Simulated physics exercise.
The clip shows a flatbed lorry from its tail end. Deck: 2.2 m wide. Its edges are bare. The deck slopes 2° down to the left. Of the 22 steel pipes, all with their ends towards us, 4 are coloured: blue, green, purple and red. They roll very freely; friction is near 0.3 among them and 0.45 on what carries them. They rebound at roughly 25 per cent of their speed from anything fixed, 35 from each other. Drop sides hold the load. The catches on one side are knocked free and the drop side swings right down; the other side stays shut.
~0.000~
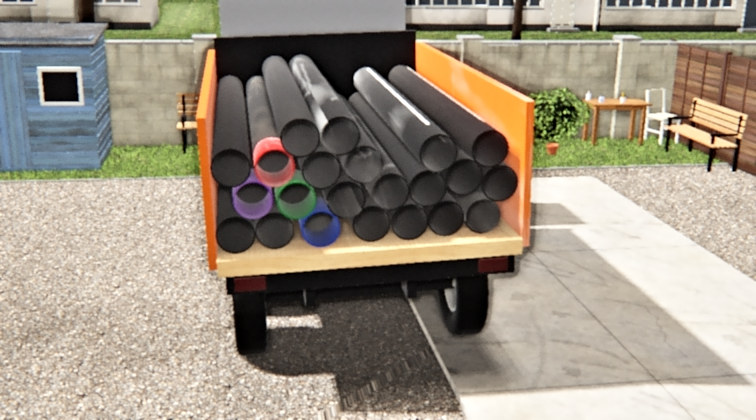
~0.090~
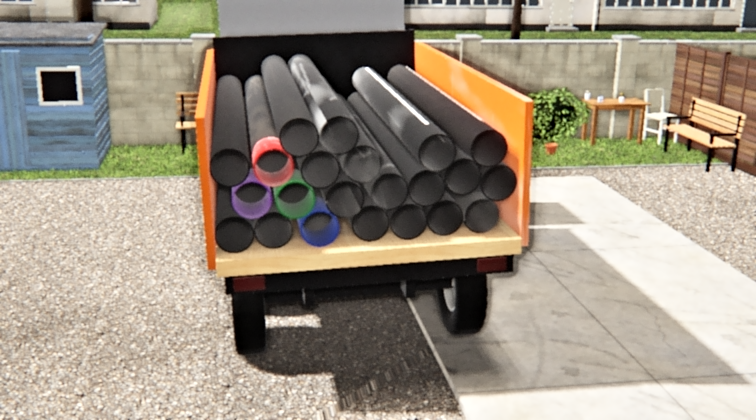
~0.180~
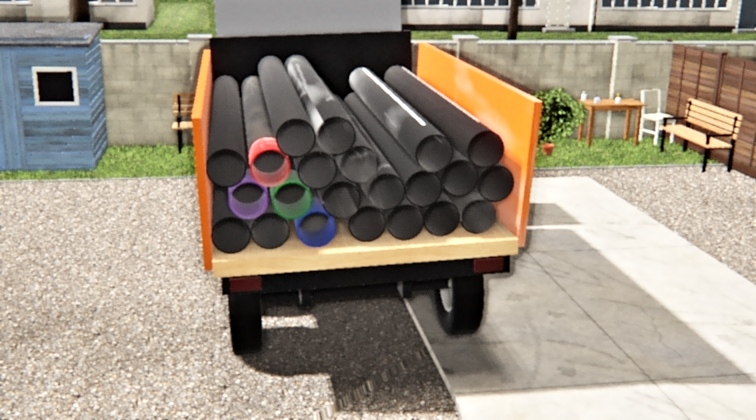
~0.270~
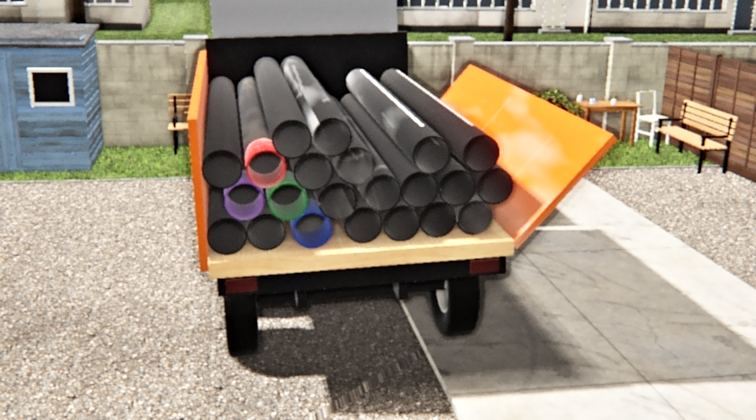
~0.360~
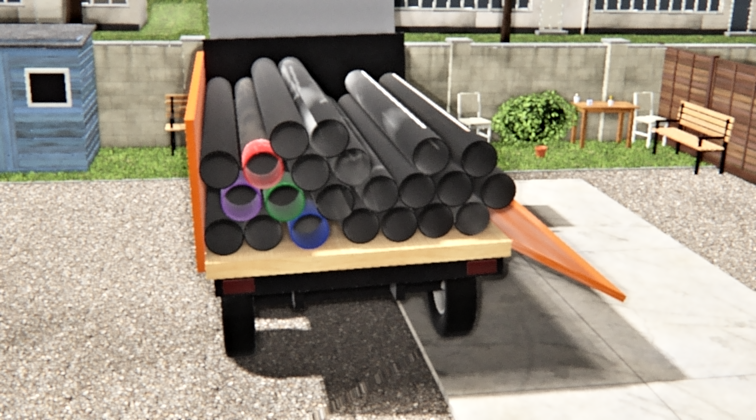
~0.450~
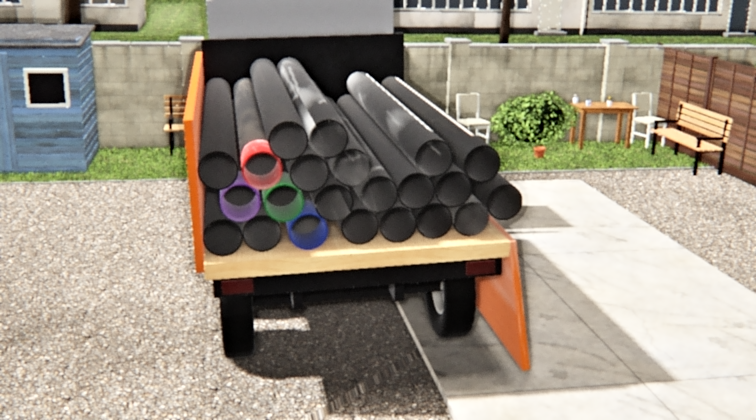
The footage shows the rear of a flatbed lorry stacked with dark pipes, four with coloured ends, as the orange right side board swings outward and down to hang below the deck while the pipes shift slightly left.
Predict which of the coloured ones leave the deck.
The blue pipe stays aboard, the green is still aboard, the purple is still aboard, the red is still aboard.
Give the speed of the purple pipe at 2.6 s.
Near 0.0 m/s.
By 2.6 s, blue is on the deck, 75 cm from the left edge; green is up on others, 60 cm from the left edge; purple is up on others, 30 cm from the left edge; red is up on others, 45 cm from the left edge; 5 off so far.
By 5.5 s, blue is on the deck, 110 cm from the left edge; green is up on others, 90 cm from the left edge; purple is on the deck, 40 cm from the left edge; red is up on others, 55 cm from the left edge; 9 off so far.
Finally (8.9 s), blue is on the deck, 105 cm from the left edge; green is up on others, 85 cm from the left edge; purple is on the deck, 40 cm from the left edge; red is up on others, 55 cm from the left edge; 10 off so far.
